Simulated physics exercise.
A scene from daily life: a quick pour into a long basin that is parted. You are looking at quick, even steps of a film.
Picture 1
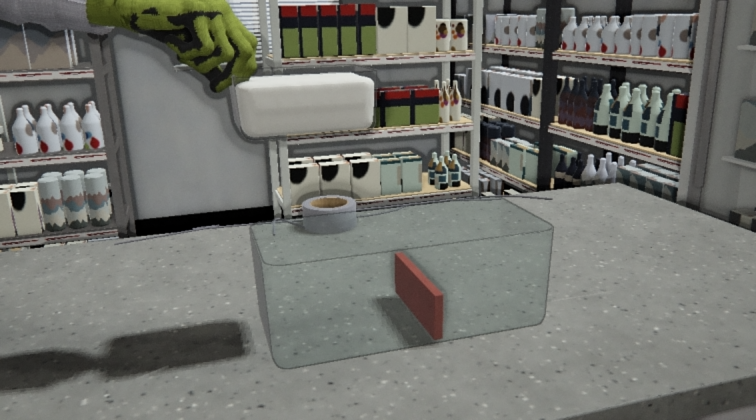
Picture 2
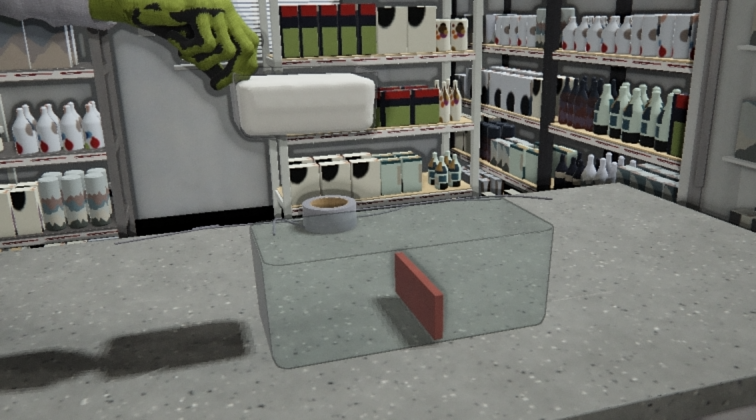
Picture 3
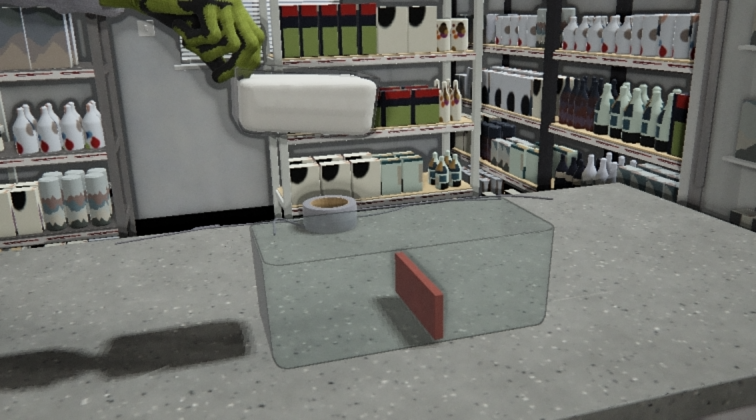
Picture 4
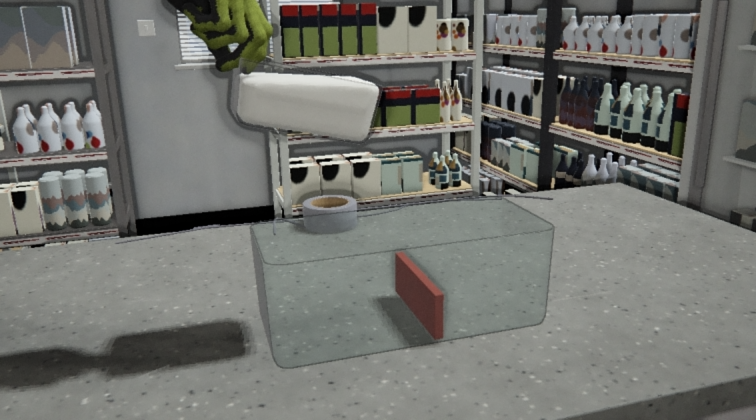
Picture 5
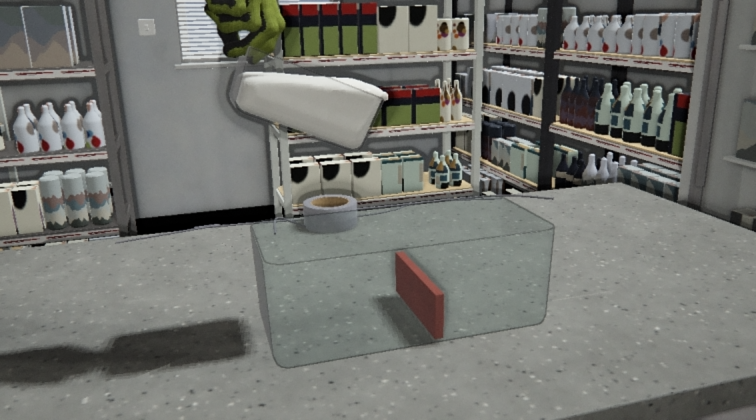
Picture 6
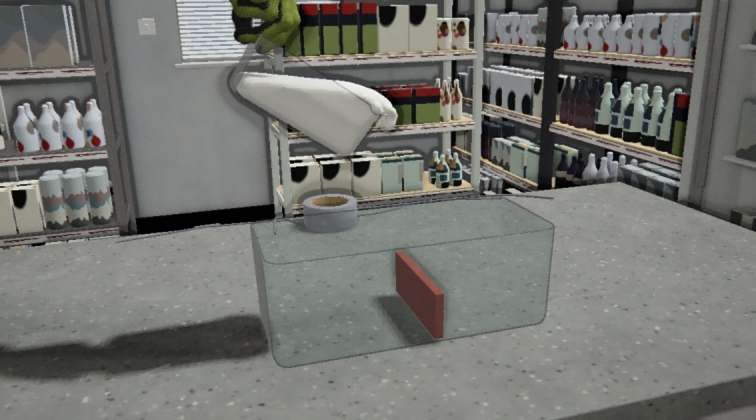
In a shop, a green hand tilting a white container rightward above a clear basin with a red divider and tape roll.
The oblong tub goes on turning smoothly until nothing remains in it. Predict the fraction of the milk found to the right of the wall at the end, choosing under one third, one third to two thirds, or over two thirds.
The share right of the wall falls in the middle range, one third to two thirds.
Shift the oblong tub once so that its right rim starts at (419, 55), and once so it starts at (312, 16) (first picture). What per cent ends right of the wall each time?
About 80 and 5 per cent.
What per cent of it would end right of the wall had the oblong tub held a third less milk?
Near 35 %.
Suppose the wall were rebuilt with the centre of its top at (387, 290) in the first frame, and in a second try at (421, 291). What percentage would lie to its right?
75 % then 50 %.
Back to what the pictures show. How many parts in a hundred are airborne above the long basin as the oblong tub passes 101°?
I'd say some 35 per cent of it.
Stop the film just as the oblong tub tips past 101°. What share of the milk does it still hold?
My estimate is close to 10 percent remaining.
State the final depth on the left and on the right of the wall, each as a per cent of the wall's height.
20 left, 30 right, give or take.
A moment on, the oblong tub is tipped right over and 8 per cent is still to pour, 9 is left of the wall and 45 right of it.
Next, the oblong tub is tipped right over and 0 per cent is still to pour, 37 is left of the wall and 56 right of it.
Then the oblong tub is tipped right over and 0 per cent is still to pour, 40 is left of the wall and 56 right of it.
Later the oblong tub is tipped right over and 0 per cent is still to pour, 40 is left of the wall and 56 right of it.
In the end 40 per cent lies left of the wall, 56 right of it and 5 outside.
